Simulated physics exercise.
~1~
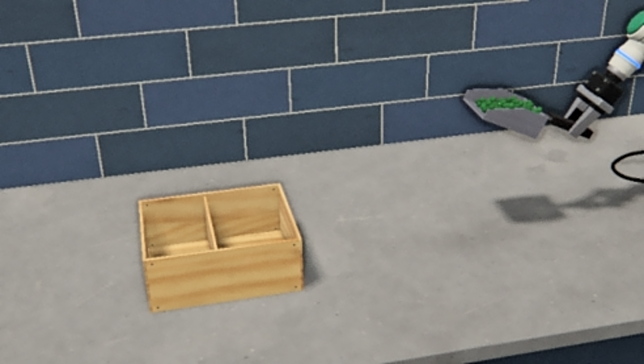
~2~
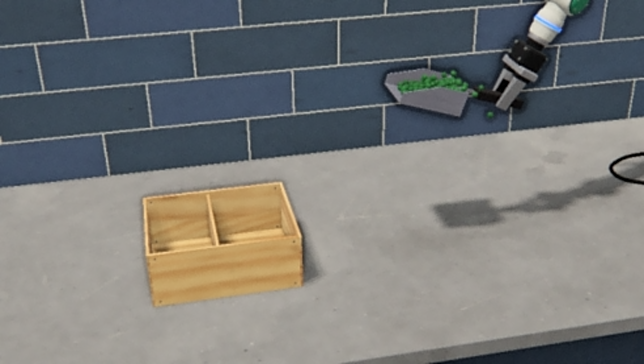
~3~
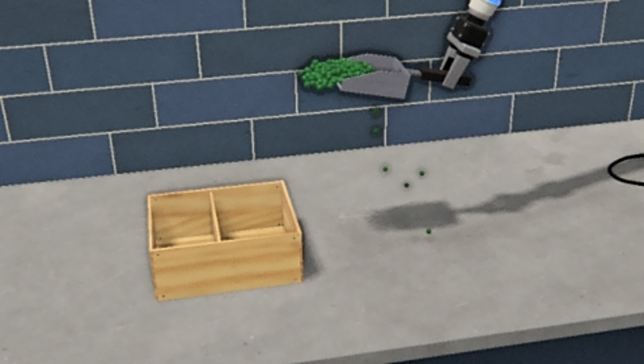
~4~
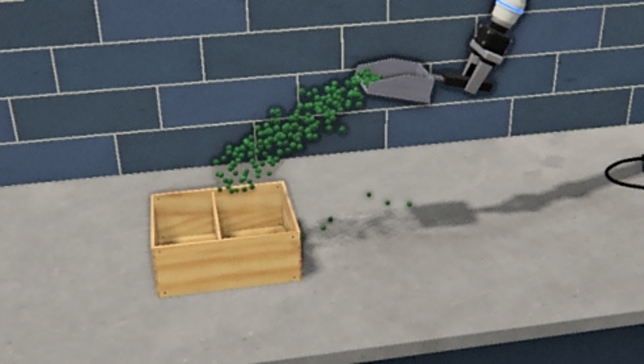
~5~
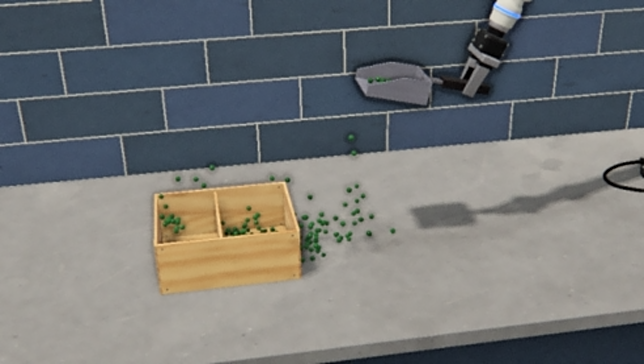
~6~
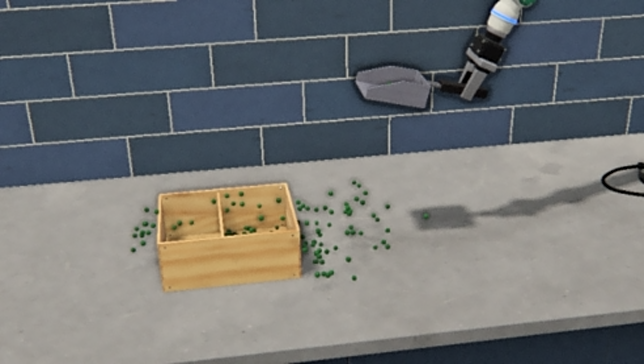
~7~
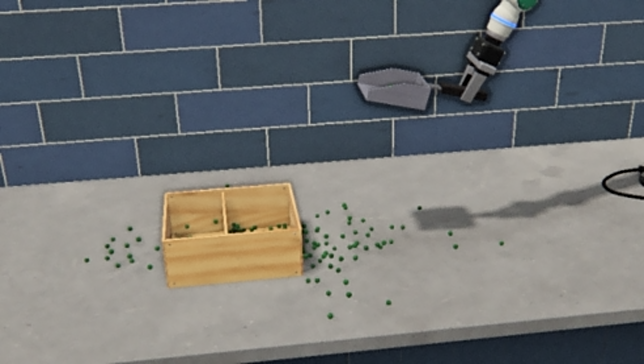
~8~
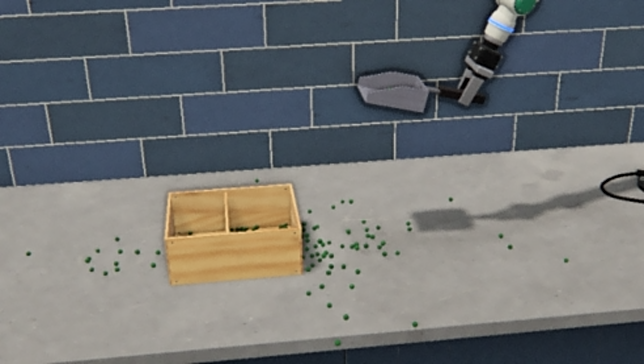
At the start, a robot gripper holds a grey scoop heaped with green beads above a grey counter, to the right of a wooden box split in two by a divider. The gripper sweeps the scoop left, and a few beads drop off. The scoop then shifts slightly back to the right, while most of the load flies off its front in a stream toward the box. Beads land in both compartments, and many scatter over the counter on either side. The scoop stays still as the stray beads spread, leaving some in the box and many strewn around it.
